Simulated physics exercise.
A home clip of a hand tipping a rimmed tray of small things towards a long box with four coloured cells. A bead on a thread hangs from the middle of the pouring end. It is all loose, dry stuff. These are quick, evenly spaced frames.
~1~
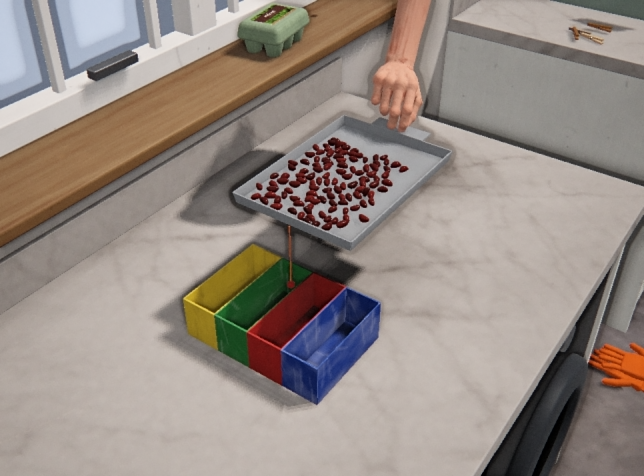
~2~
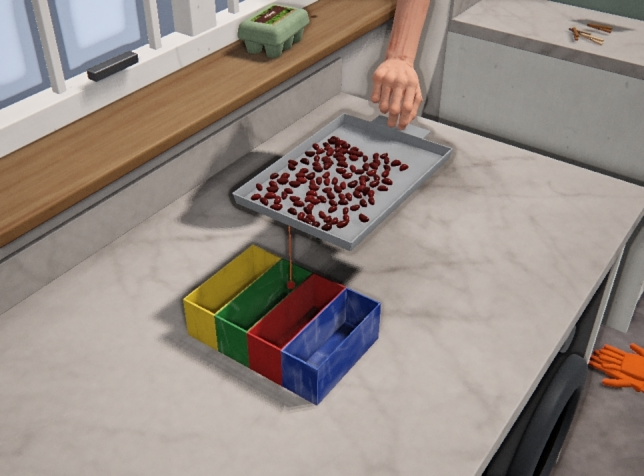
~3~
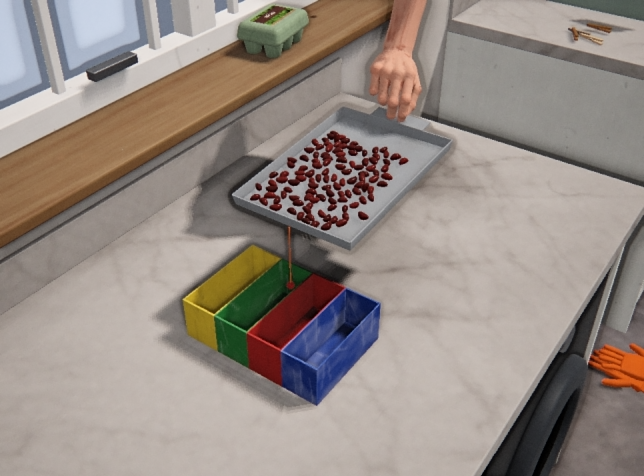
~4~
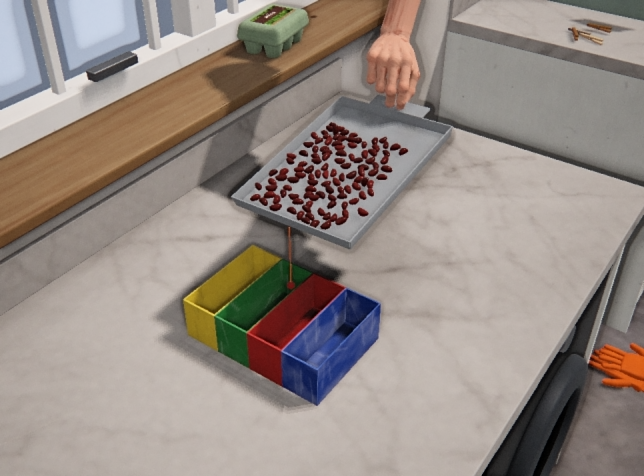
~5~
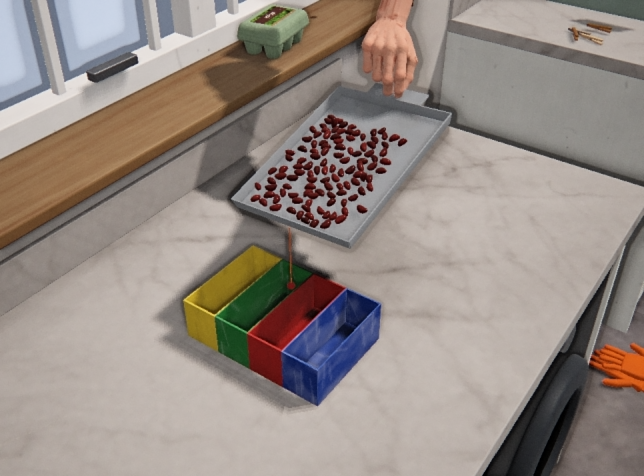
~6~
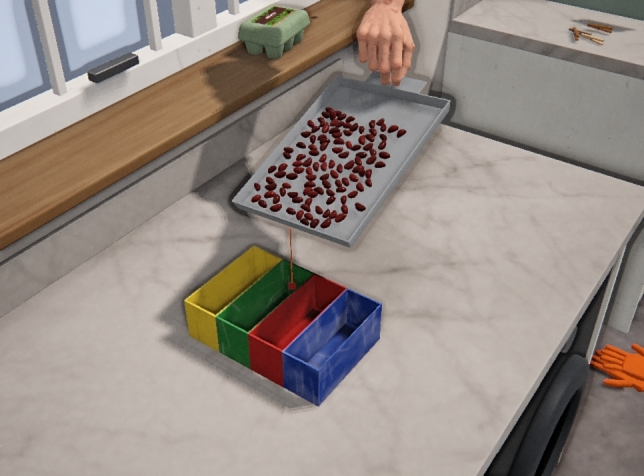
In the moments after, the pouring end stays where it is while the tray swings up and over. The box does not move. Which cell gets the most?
It favours the yellow compartment.
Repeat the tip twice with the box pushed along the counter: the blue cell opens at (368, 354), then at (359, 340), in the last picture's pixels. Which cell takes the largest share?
First yellow, then yellow.
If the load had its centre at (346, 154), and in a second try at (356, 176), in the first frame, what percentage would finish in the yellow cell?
In turn 50 and 40 in a hundred.
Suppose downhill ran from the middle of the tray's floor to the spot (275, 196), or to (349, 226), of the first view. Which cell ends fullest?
At the first place the cell in yellow, at the second the blue one.
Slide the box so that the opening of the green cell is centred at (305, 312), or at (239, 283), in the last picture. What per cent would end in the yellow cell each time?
The first gives 30 %, the second 10 %.
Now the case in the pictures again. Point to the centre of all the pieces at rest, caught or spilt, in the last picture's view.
Close to (241, 332).
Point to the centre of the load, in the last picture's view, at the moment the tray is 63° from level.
Close to (279, 183).
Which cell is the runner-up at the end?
It is green.
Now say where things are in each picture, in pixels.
Corners of the pouring end (236, 192) and (351, 240), level; middle of the load (327, 182), kidney beans; bead on its thread (291, 284); yellow cell (201, 321); green cell (232, 338); red cell (265, 355); blue cell (300, 374), in the first frame.
Corners of the pouring end (236, 193) and (351, 241), level; middle of the load (327, 182), in the second frame.
Corners of the pouring end (235, 194) and (350, 240), tipped barely, lowest at the left corner; middle of the load (326, 179), in the third frame.
Corners of the pouring end (235, 196) and (349, 240), tipped a little, lowest at the left corner; middle of the load (325, 175), in the fourth frame.
Corners of the pouring end (234, 198) and (348, 239), tipped a little, lowest at the left corner; middle of the load (324, 171), in the fifth frame.
Corners of the pouring end (235, 200) and (348, 239), tipped clearly, lowest at the left corner; middle of the load (324, 167); yellow cell (202, 323); green cell (233, 339); red cell (266, 357); blue cell (301, 375), in the sixth frame.
Just after the last frame, tray tipped steeply; every one on the tray.
A moment on, tray tipped past a quarter turn; almost all on the tray; just a few in the green cell; just a few in the yellow cell; just a few in the red cell; just a few falling or outside the box.
Further on, tray tipped past a quarter turn; roughly half in the yellow cell; roughly a third in the green cell; about a tenth in the red cell; just a few in the blue cell; just a few falling or outside the box.
When it is over, tray tipped past a quarter turn; roughly half in the yellow cell; roughly a third in the green cell; about a tenth in the red cell; just a few in the blue cell; just a few outside the box.
